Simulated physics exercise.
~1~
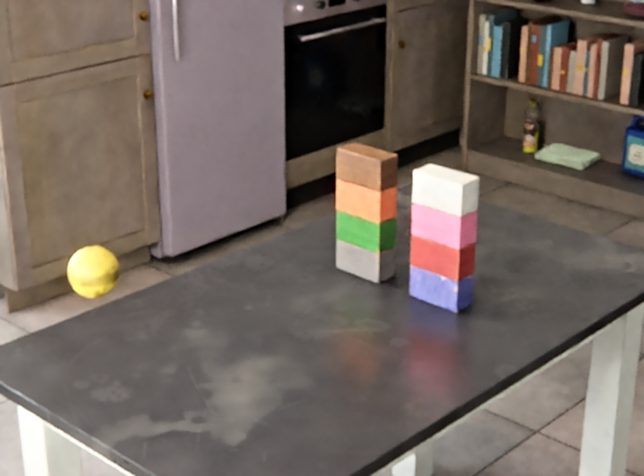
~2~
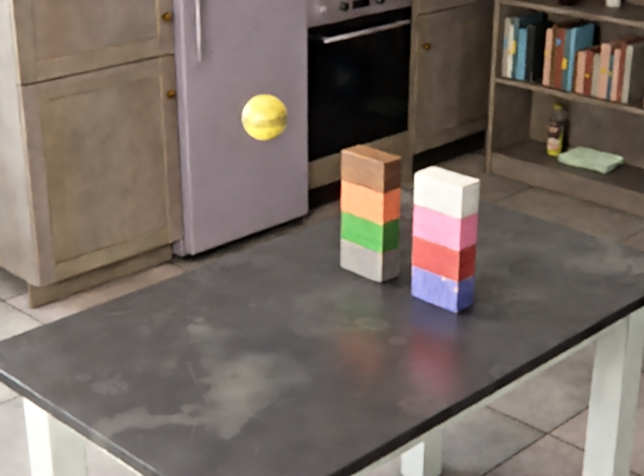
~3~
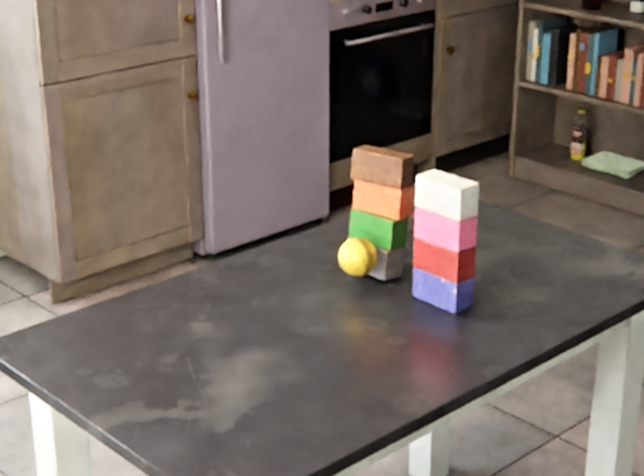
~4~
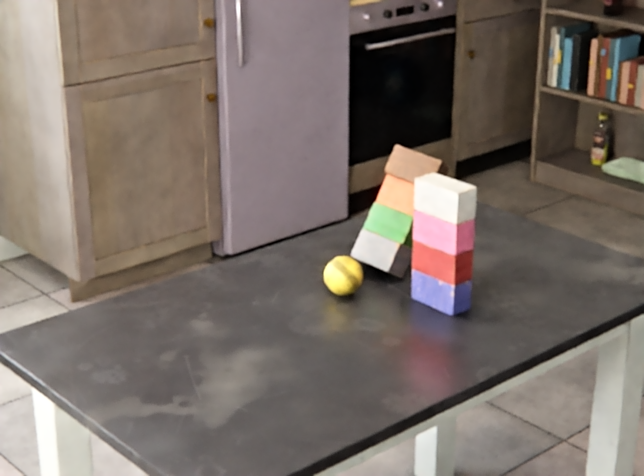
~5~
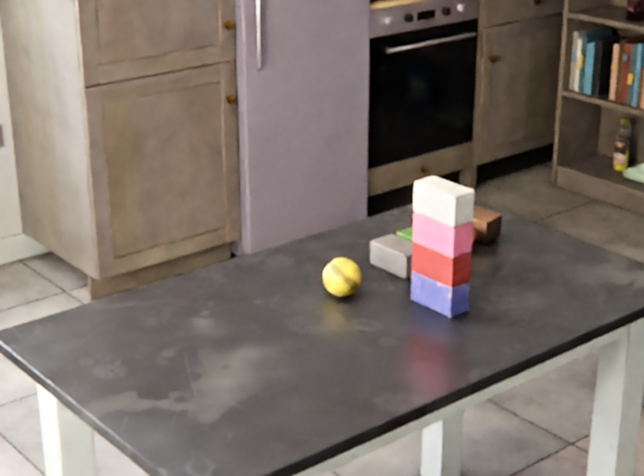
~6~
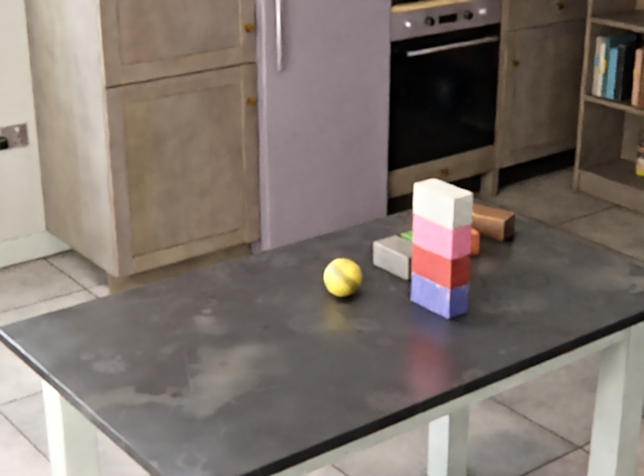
Yellow ball flying in from the left and knocking over one stack of coloured blocks, leaving the white-topped stack beside it standing.
